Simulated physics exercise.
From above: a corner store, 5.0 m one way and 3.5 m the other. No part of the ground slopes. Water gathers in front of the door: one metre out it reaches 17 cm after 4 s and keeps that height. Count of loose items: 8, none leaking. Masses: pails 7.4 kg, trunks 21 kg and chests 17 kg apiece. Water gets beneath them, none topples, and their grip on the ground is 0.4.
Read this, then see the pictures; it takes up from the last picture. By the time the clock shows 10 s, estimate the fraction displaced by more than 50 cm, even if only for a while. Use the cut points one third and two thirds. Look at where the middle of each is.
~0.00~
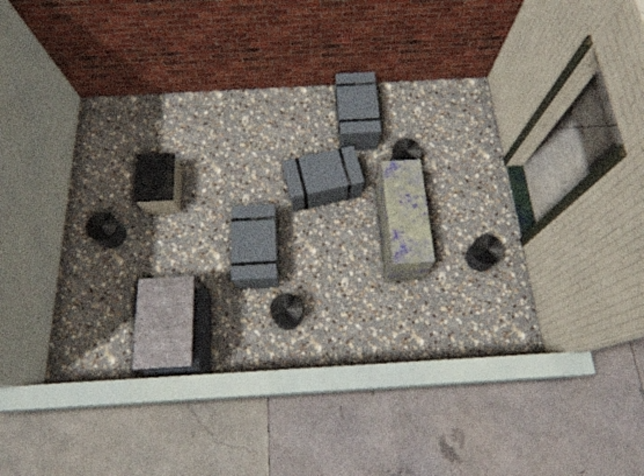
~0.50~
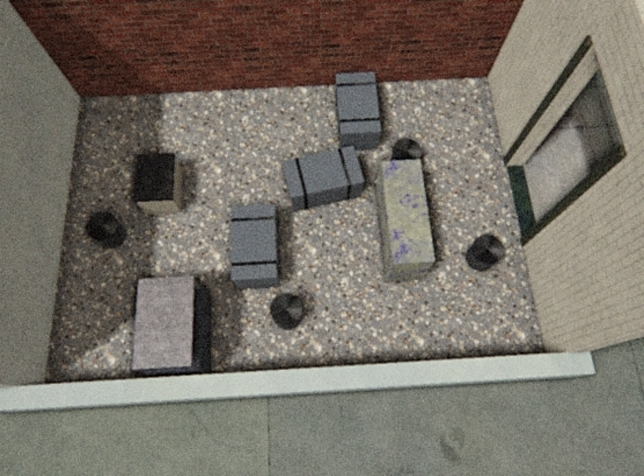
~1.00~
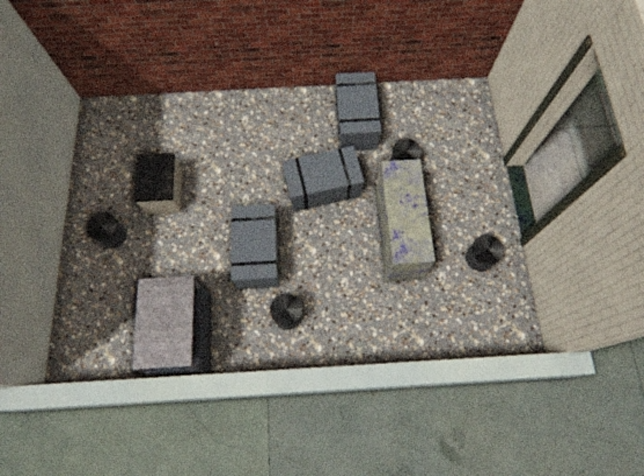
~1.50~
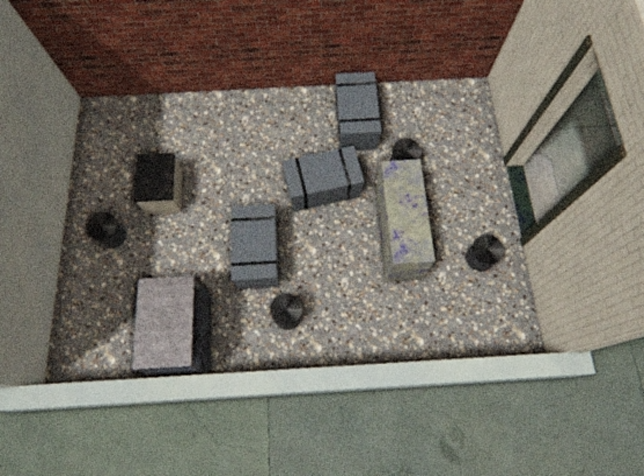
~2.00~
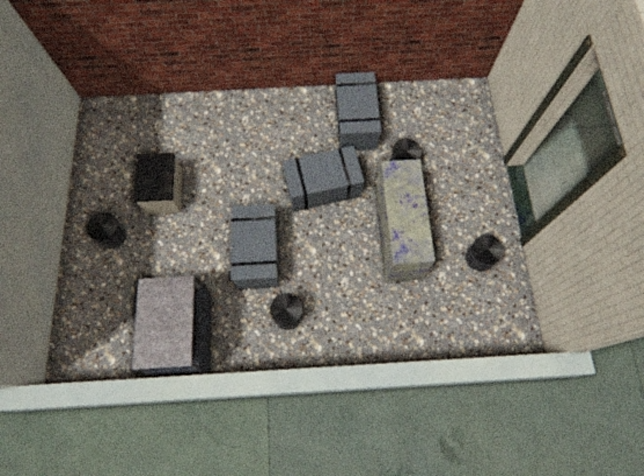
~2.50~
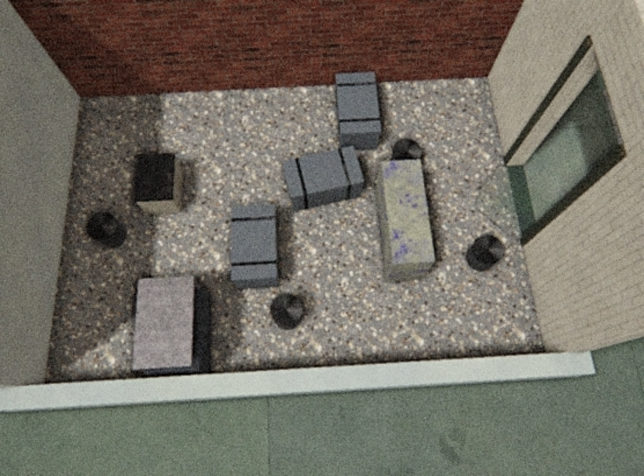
It falls below one third.
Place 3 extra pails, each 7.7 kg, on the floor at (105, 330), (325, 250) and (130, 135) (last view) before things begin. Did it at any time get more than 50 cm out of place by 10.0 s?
Order as asked - falls below the limit, falls below the limit, falls below the limit.
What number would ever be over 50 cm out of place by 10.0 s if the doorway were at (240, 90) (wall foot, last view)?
The answer would then be 2.
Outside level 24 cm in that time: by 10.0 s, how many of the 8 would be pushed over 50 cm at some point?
In that case 3 of them.
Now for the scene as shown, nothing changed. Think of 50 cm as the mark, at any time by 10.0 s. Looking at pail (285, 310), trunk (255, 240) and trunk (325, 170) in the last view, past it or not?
Same order as the question: Smaller, smaller, smaller.
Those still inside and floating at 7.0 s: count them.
At that instant the tally stands at 0.
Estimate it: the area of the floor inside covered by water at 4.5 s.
Somewhere about 3.5 m2, give or take.
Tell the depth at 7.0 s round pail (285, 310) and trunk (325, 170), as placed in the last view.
1 and 3 cm.
After 3.5 s 0 of 8 are over 50 cm from their spots; 0 afloat.
After 4.5 s 0 of 8 are over 50 cm from their spots; 0 afloat.
After 7.0 s 0 of 8 are over 50 cm from their spots; 0 afloat.
After 10.0 s 2 of 8 are over 50 cm from their spots, and 2 have been at some point; 0 afloat.
